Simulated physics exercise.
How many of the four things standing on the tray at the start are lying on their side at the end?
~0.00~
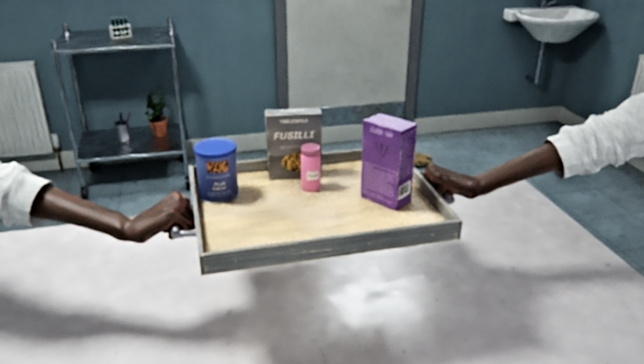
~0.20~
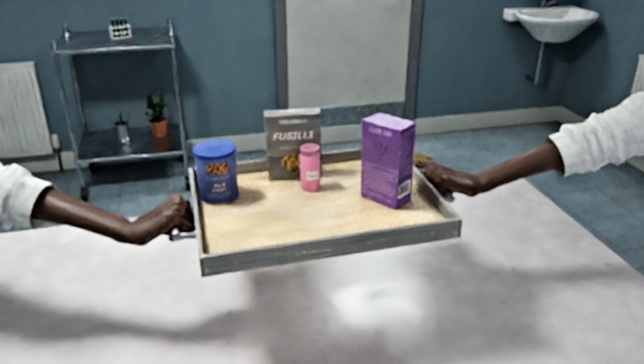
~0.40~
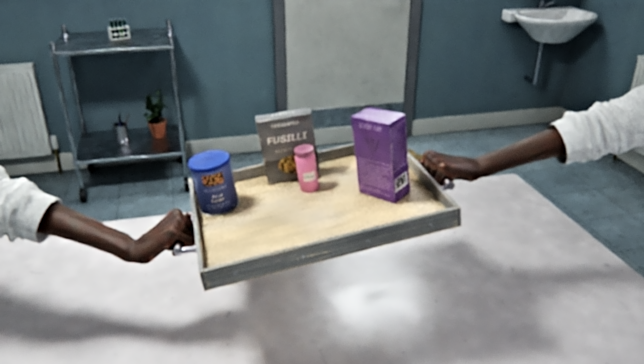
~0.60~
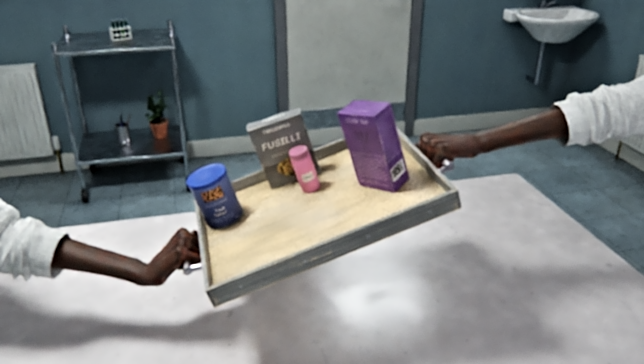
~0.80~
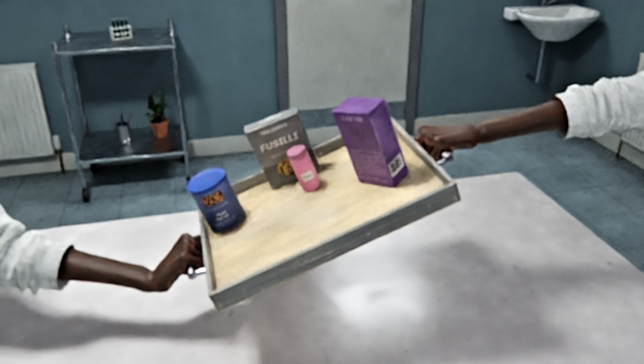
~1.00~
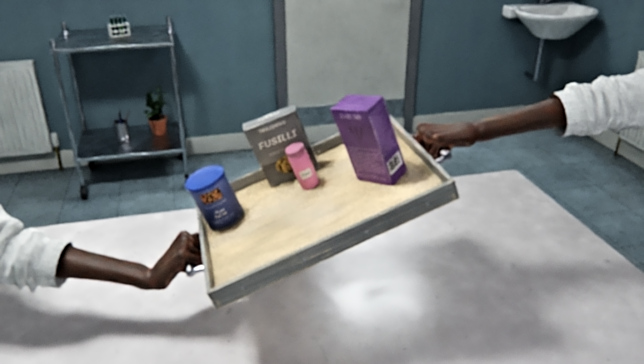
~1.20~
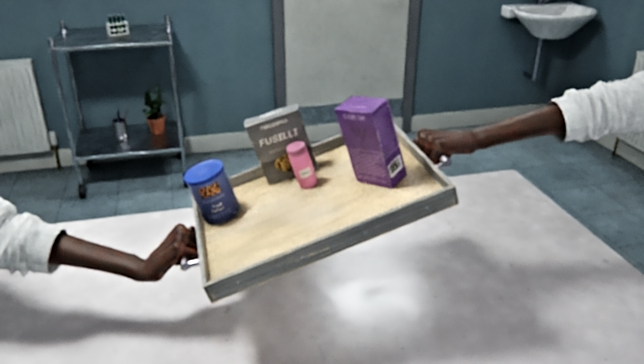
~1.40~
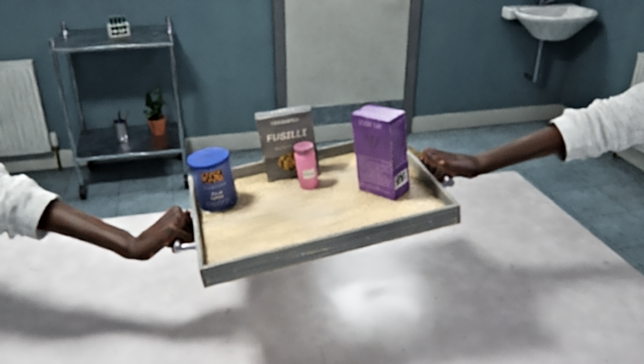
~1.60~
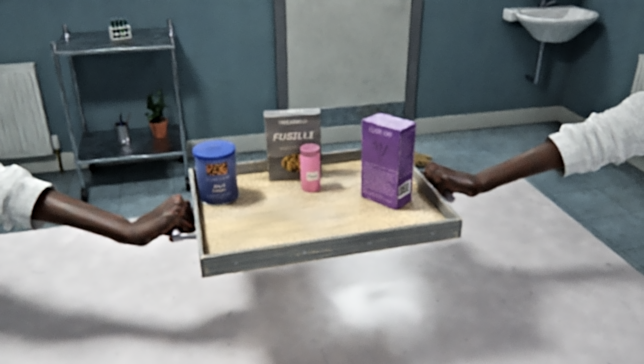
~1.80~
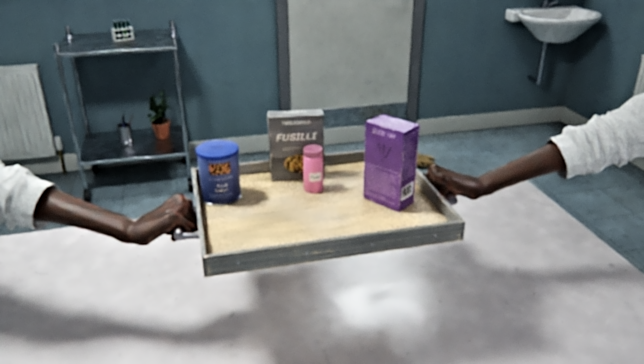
None of them are lying down. The blue tin, grey packet, pink shaker and purple packet all still stand upright on the level tray.
